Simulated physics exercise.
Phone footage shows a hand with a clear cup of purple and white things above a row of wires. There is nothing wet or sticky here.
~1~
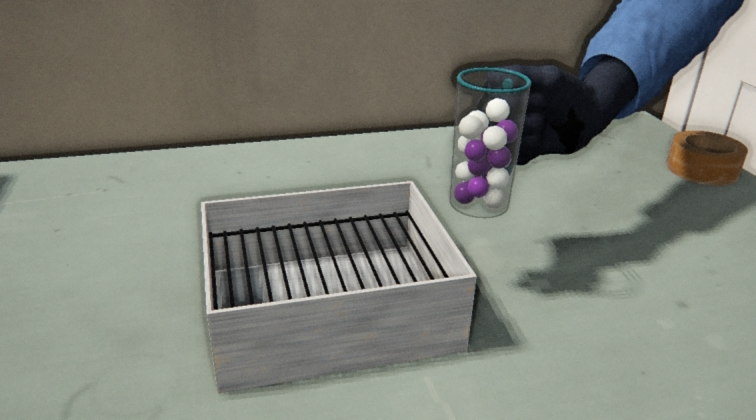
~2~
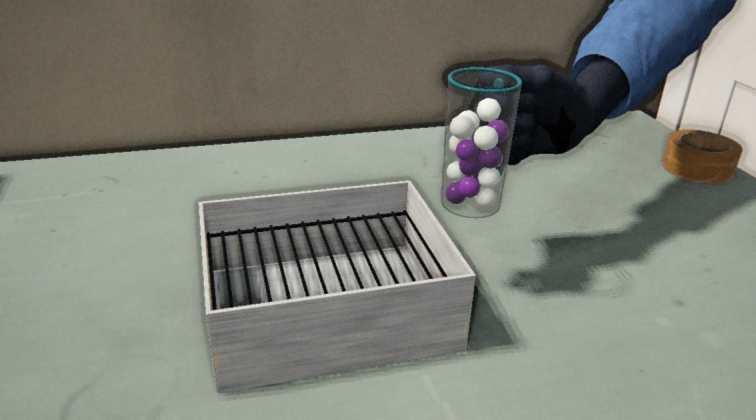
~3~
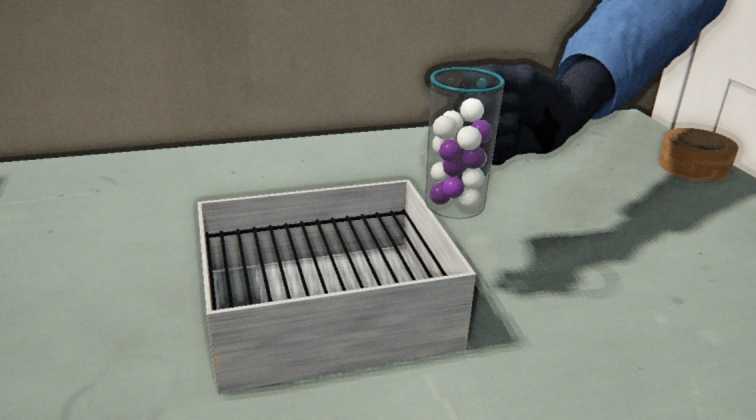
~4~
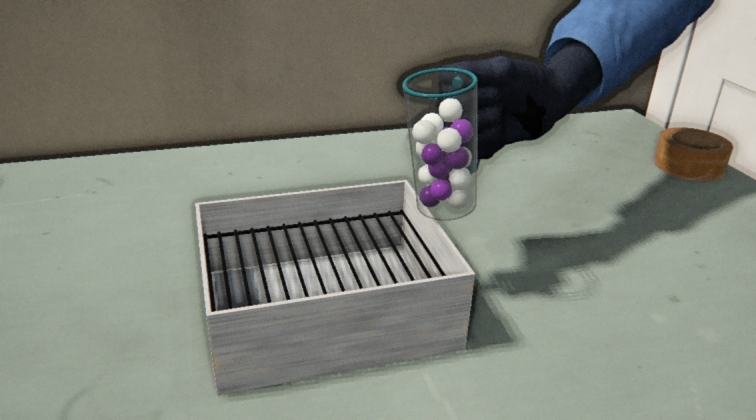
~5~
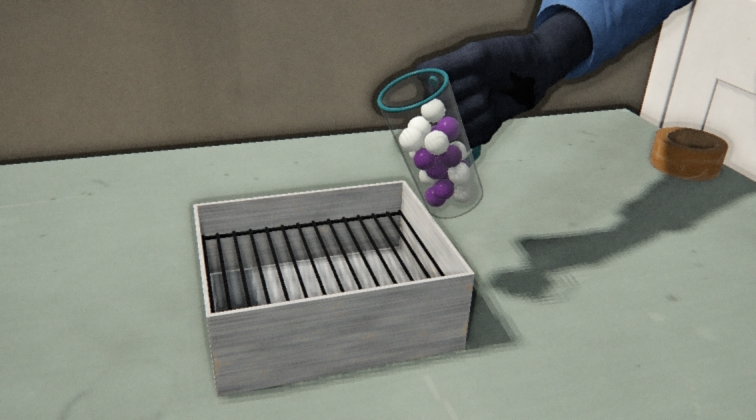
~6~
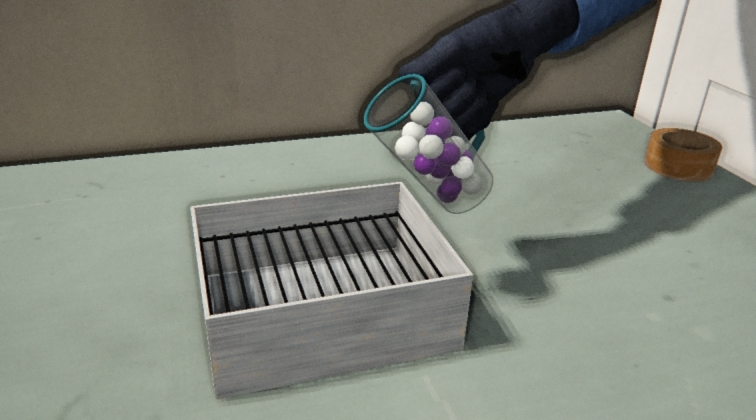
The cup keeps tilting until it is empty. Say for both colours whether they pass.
For purple: Retained above. White: Retained above.
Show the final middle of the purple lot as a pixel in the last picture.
It settles with its middle near (348, 260).
Then, 0.21 s after the last picture, purple ones, all in the cup; white ones, all in the cup.
Then, 0.47 s after the last picture, purple ones, all in the cup; white ones, all in the cup.
Then, 0.75 s after the last picture, purple ones, nearly all in the cup, a small part on or over the wires; white ones, about half in the cup, about half on or over the wires.
At rest, purple ones, all on the wires, none under the rack; white ones, all on the wires, none under the rack.
